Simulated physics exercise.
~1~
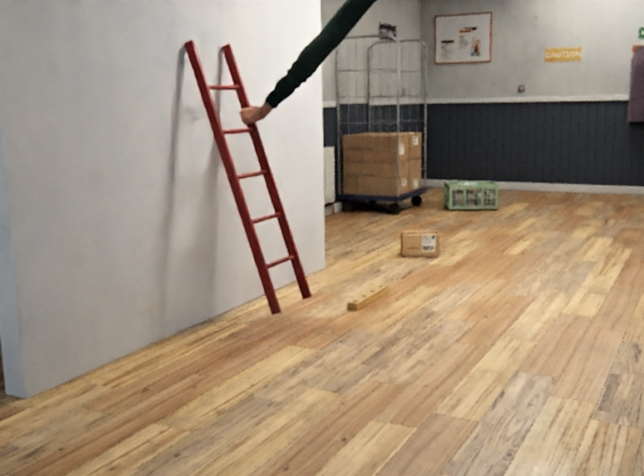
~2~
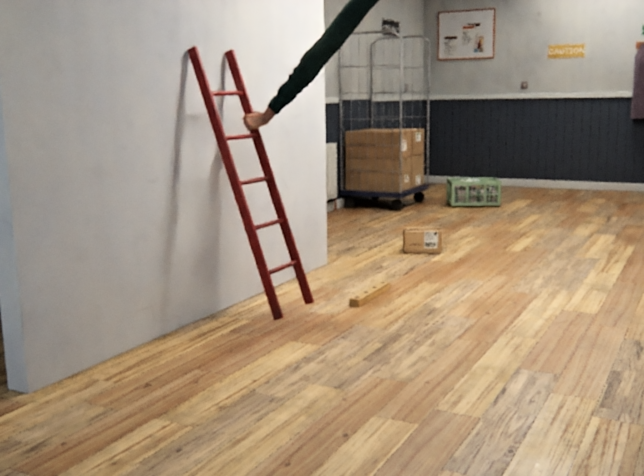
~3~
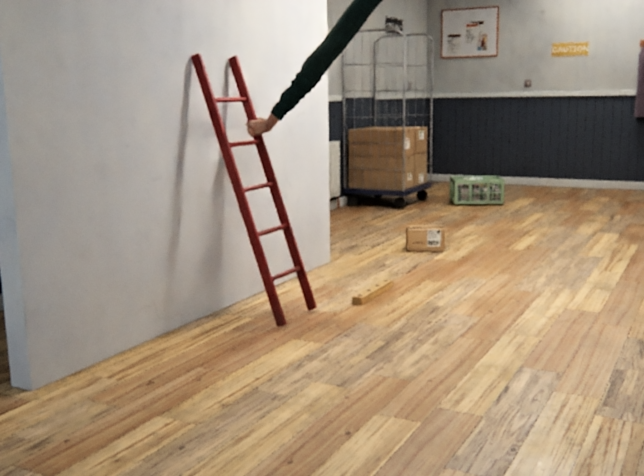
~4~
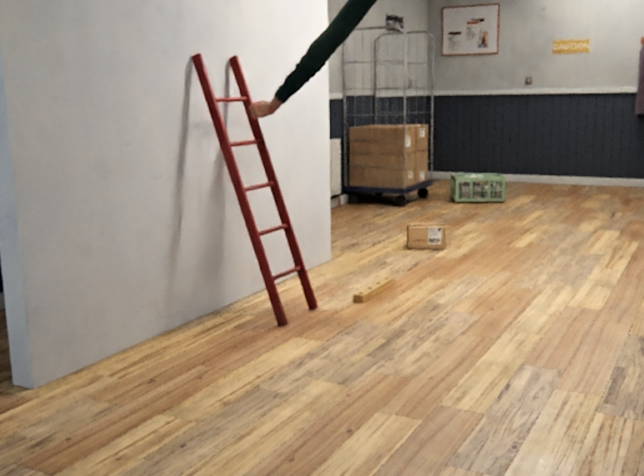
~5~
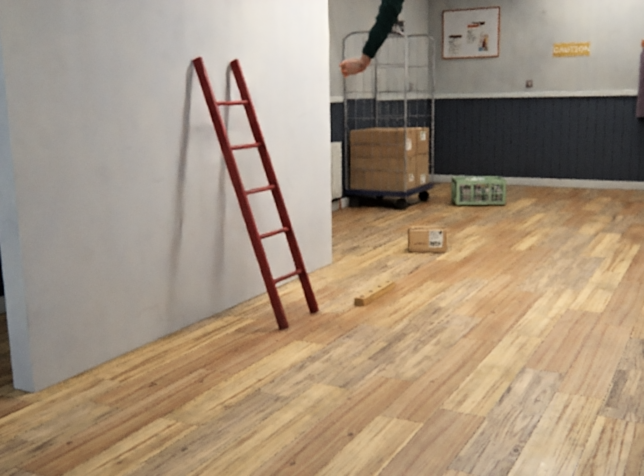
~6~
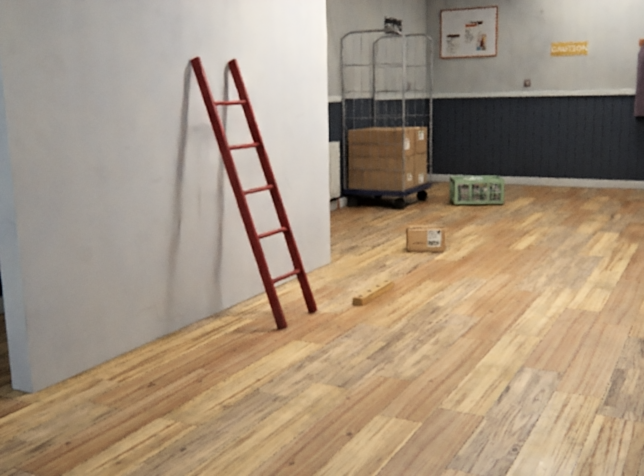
A red ladder-like gate leaned against a pale wall in a room with a wooden floor while someone's hand held it and eased it slightly into place, then the hand let go and drew away out of view, leaving it leaning there, still.
